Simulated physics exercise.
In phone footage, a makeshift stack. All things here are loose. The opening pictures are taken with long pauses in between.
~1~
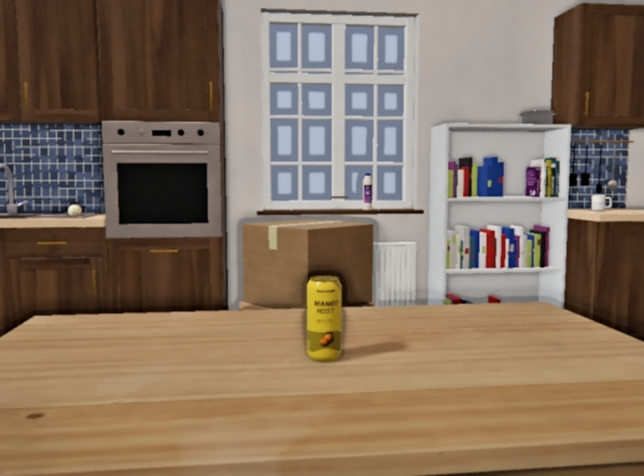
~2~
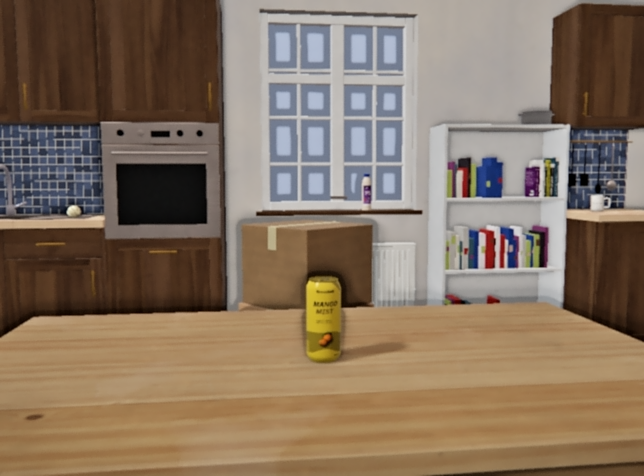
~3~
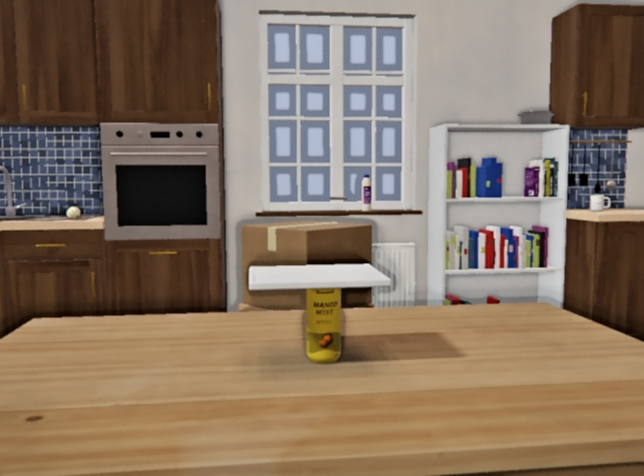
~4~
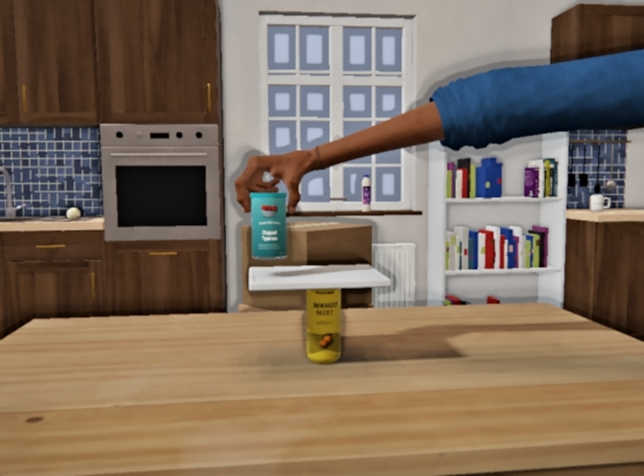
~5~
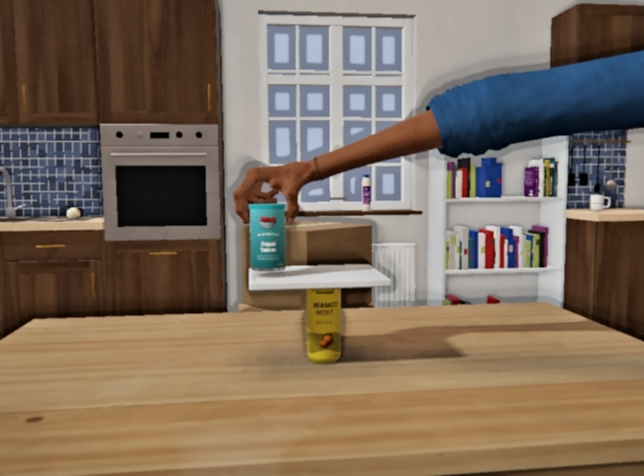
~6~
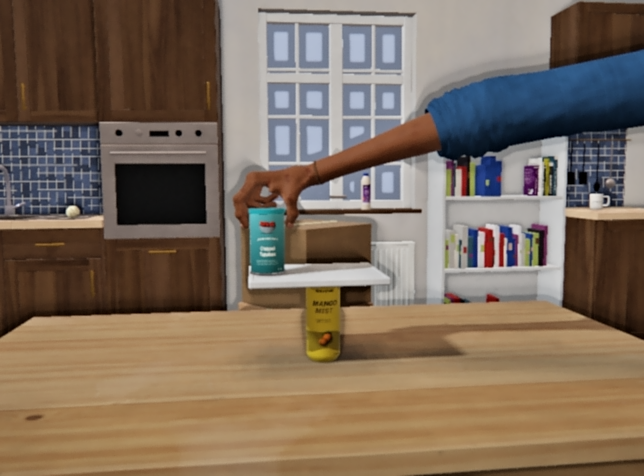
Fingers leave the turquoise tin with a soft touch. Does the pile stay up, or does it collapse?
The stack is too shaky.
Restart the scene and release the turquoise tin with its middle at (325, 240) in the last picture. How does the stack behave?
After that, it remains intact.
Then, 0.30 s later than the last frame, turquoise tin now fallen; white lid tilted by 49°.
Then, 0.50 s later than the last frame, white lid now fallen.
Then, 0.70 s later than the last frame, things are still on the move.
When it is over, fallen, turquoise tin and white lid; yellow can as before. The stack gives way.
